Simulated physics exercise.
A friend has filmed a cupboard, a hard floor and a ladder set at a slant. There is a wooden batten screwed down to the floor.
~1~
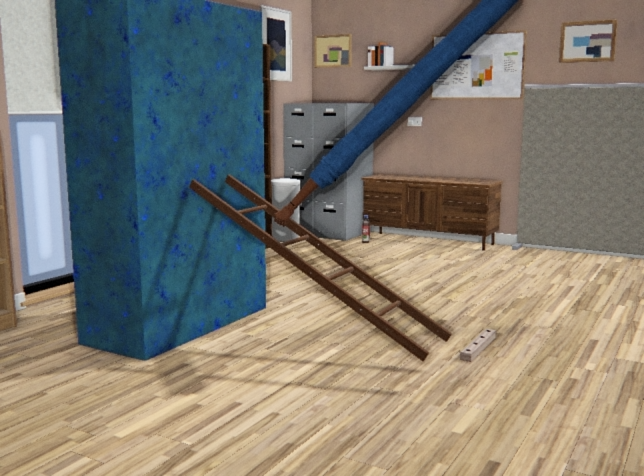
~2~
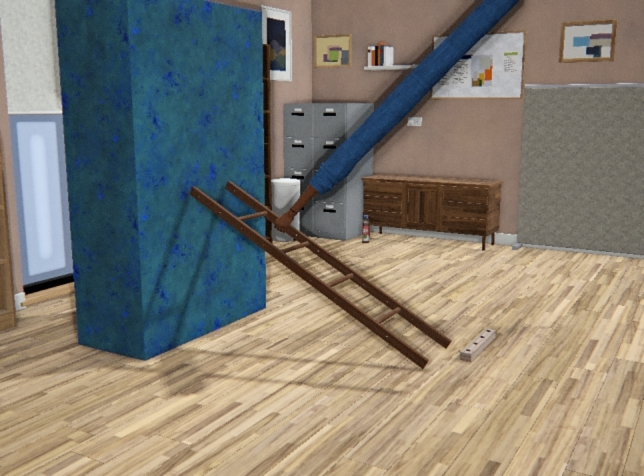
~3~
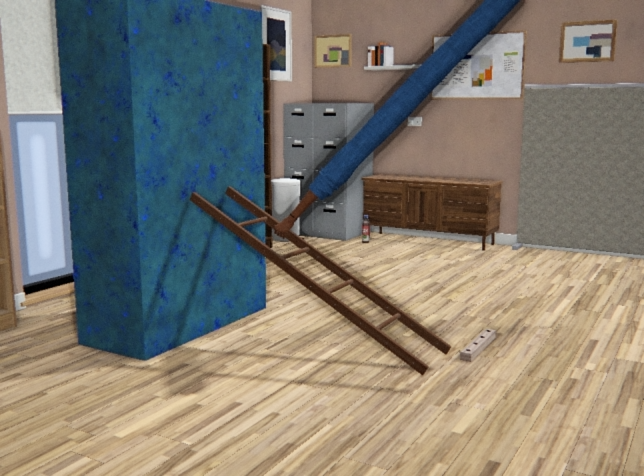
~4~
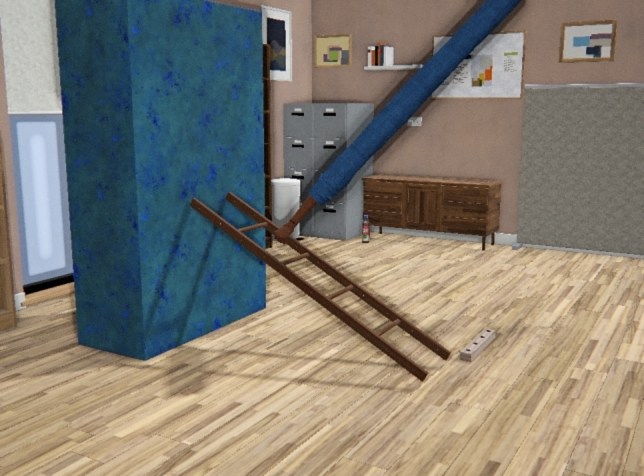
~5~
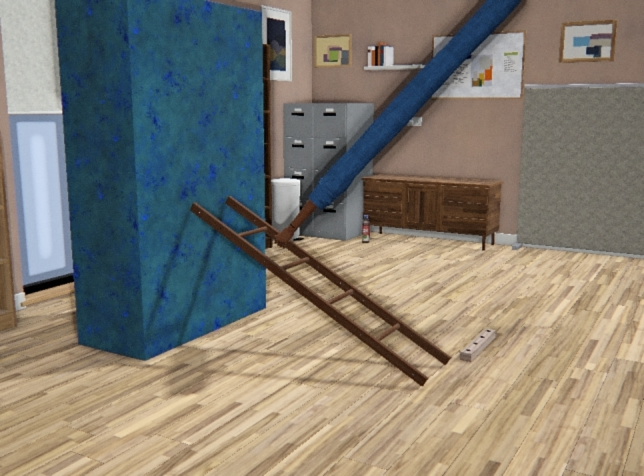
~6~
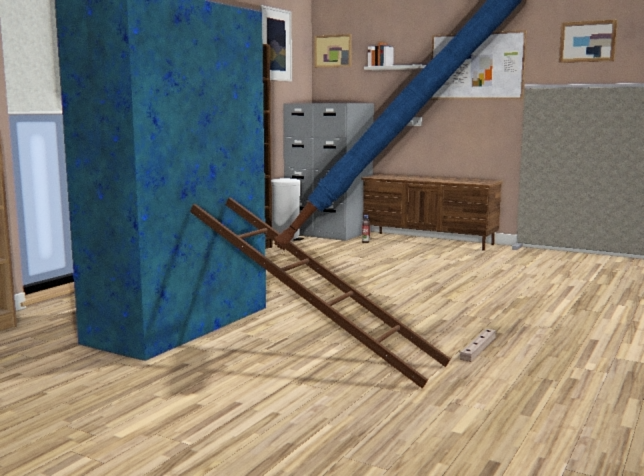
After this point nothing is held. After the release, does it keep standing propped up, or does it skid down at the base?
It skids down at the base.
Then, 0.34 s later than the last frame, brown ladder tilted by 11° near (325, 310).
When it is over, the brown ladder gives way at the feet, near (332, 352).
